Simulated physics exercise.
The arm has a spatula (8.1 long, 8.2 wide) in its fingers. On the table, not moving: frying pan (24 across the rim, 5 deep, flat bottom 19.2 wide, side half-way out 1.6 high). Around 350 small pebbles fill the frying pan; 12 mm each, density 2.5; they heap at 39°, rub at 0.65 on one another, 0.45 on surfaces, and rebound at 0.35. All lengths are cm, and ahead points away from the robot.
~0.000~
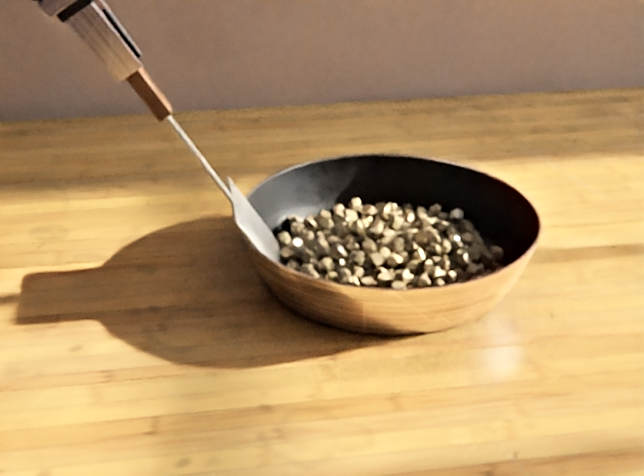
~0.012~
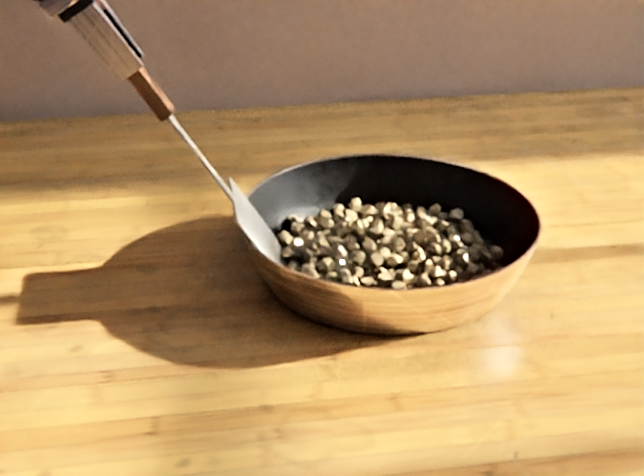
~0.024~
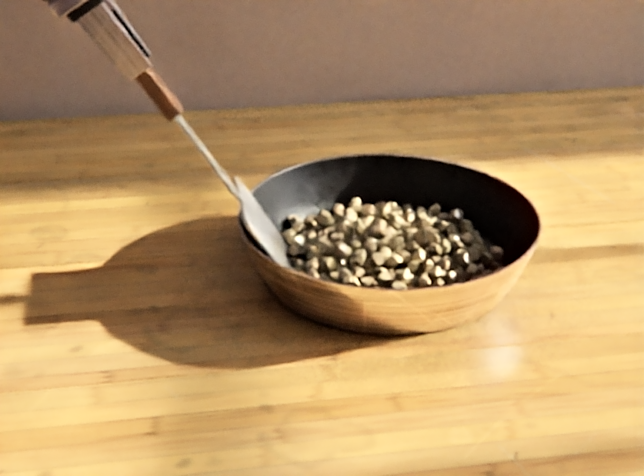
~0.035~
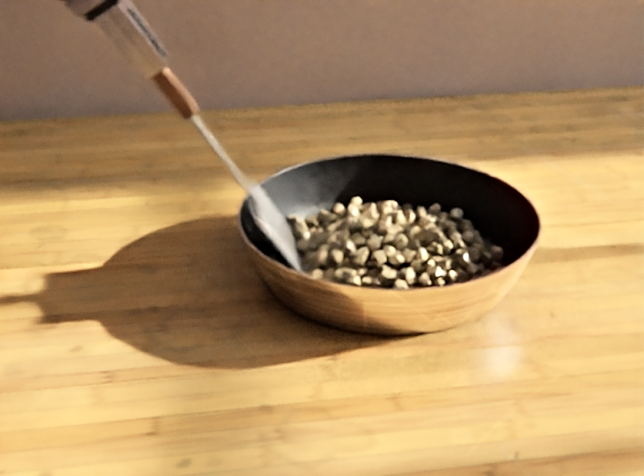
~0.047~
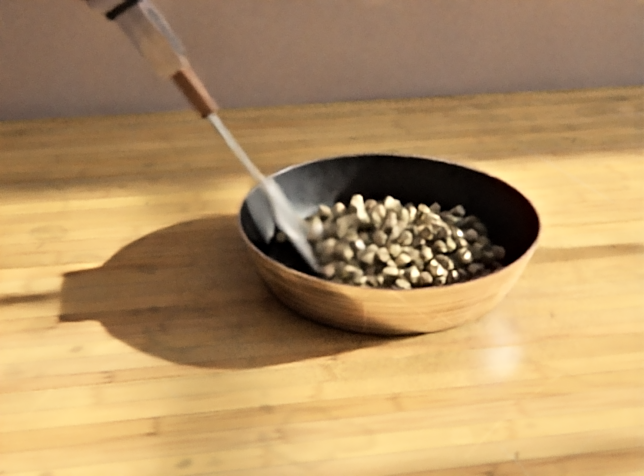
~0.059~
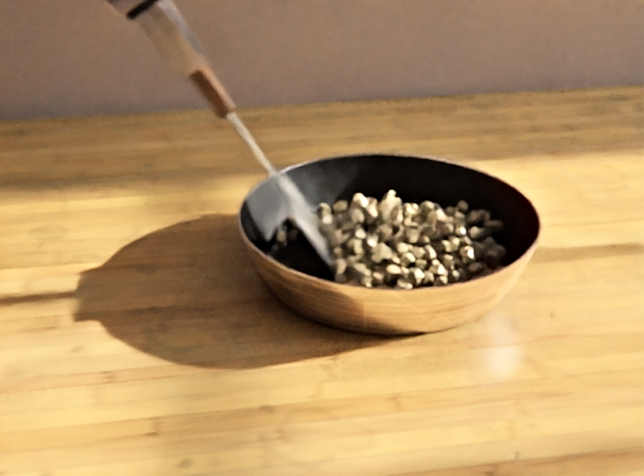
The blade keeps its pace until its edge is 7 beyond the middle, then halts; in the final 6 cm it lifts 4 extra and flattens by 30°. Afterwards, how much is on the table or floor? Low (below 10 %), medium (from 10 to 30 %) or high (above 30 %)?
Answer: Medium; from 10 to 30 % of the small pebbles finish on the table or floor.
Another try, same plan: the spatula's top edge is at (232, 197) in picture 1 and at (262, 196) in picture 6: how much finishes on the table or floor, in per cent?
About 5 per cent.
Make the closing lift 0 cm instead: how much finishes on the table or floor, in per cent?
About 0 per cent.
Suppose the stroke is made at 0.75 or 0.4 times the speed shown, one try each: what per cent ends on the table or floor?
About 10 and 0 per cent.
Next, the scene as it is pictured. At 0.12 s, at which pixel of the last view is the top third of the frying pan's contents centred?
Near (429, 222).
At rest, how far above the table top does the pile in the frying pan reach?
About 6.0 cm.
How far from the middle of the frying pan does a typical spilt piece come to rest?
Some 26 cm.
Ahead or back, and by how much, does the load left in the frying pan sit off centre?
Roughly 4.5 cm ahead.
After 0.09 s, sloping 58°, highest piece 7 above the table; 353 in the frying pan.
After 0.12 s, sloping 48°, highest piece 8 above the table; 353 in the frying pan.
After 0.33 s, sloping 28°, highest piece 6 above the table; 291 in the frying pan, 53 on the table or floor, 9 on the blade or in flight.
After 1.38 s, sloping 28°, highest piece 6 above the table; 291 in the frying pan, 62 on the table or floor.
In the end, 291 in the frying pan, 62 on the table or floor. That is 18 % on the table or floor.
